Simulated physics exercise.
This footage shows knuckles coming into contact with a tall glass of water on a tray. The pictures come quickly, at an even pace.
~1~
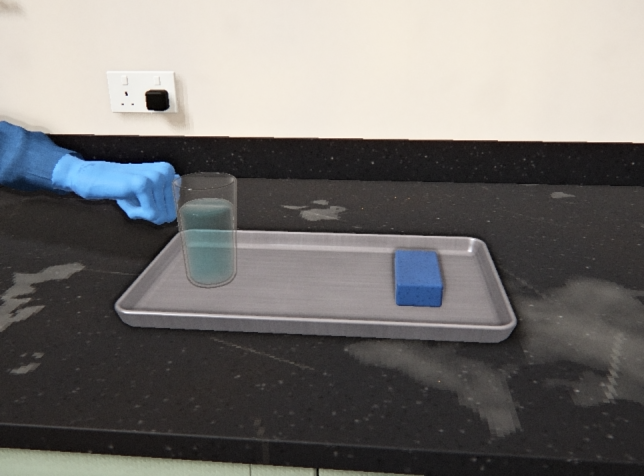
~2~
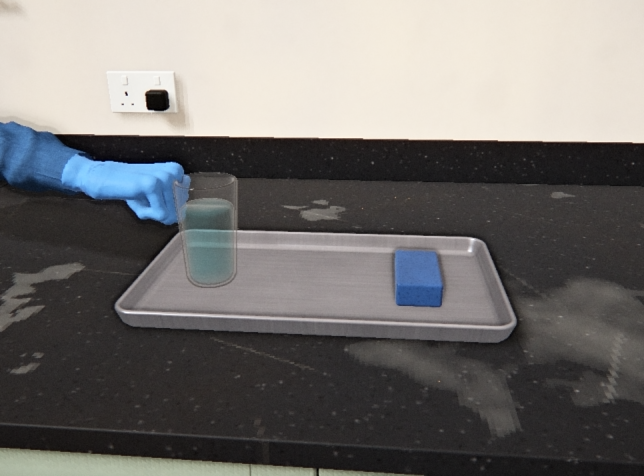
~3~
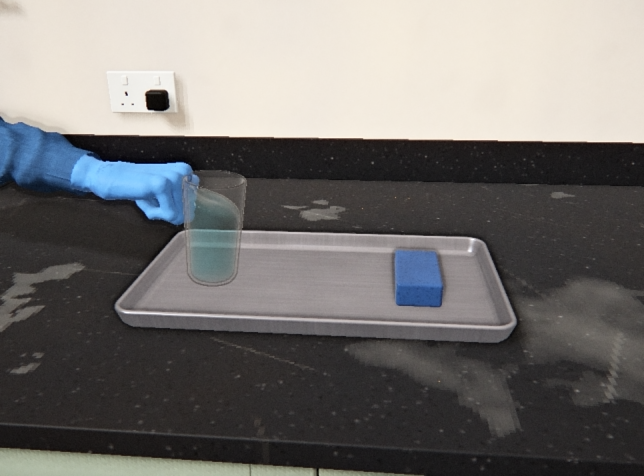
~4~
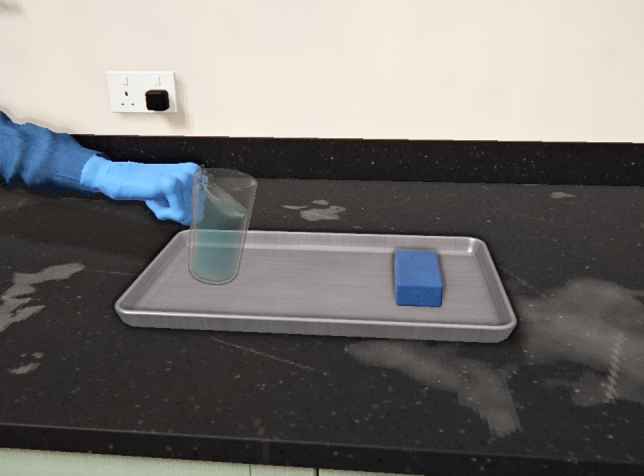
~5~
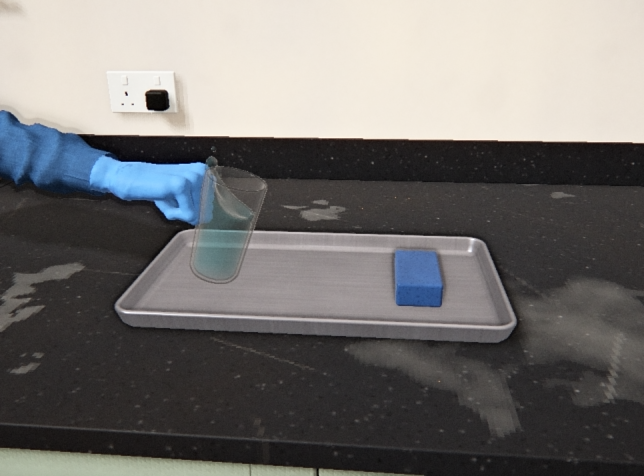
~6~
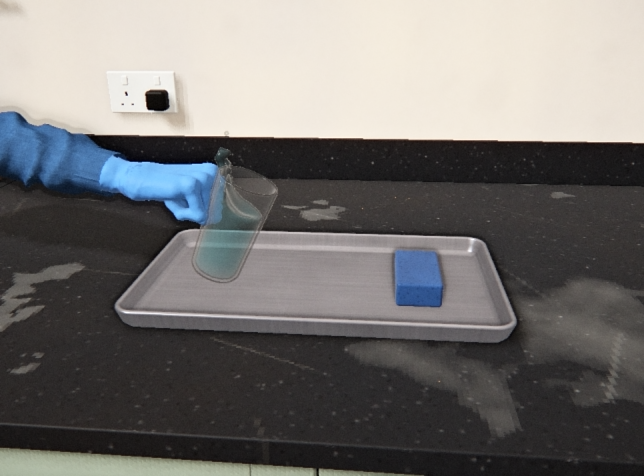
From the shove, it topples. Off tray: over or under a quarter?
The share that runs off the tray is below a quarter.
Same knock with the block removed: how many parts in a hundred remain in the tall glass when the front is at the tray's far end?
About 50 percent.
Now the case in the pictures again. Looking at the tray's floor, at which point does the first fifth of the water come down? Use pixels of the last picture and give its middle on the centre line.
About (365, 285).
A moment on, the tall glass is falling and 97 per cent is in the glass, 0 on the tray and 3 above or beyond its rim.
Next, the tall glass lies on its side and 56 per cent is in the glass, 29 on the tray and 15 above or beyond its rim.
Then the tall glass lies on its side and 30 per cent is in the glass, 46 on the tray and 24 above or beyond its rim.
Later the tall glass lies on its side and 16 per cent is in the glass, 72 on the tray and 12 above or beyond its rim.
In the end 88 per cent is held by tray and glass, 12 is off the tray.
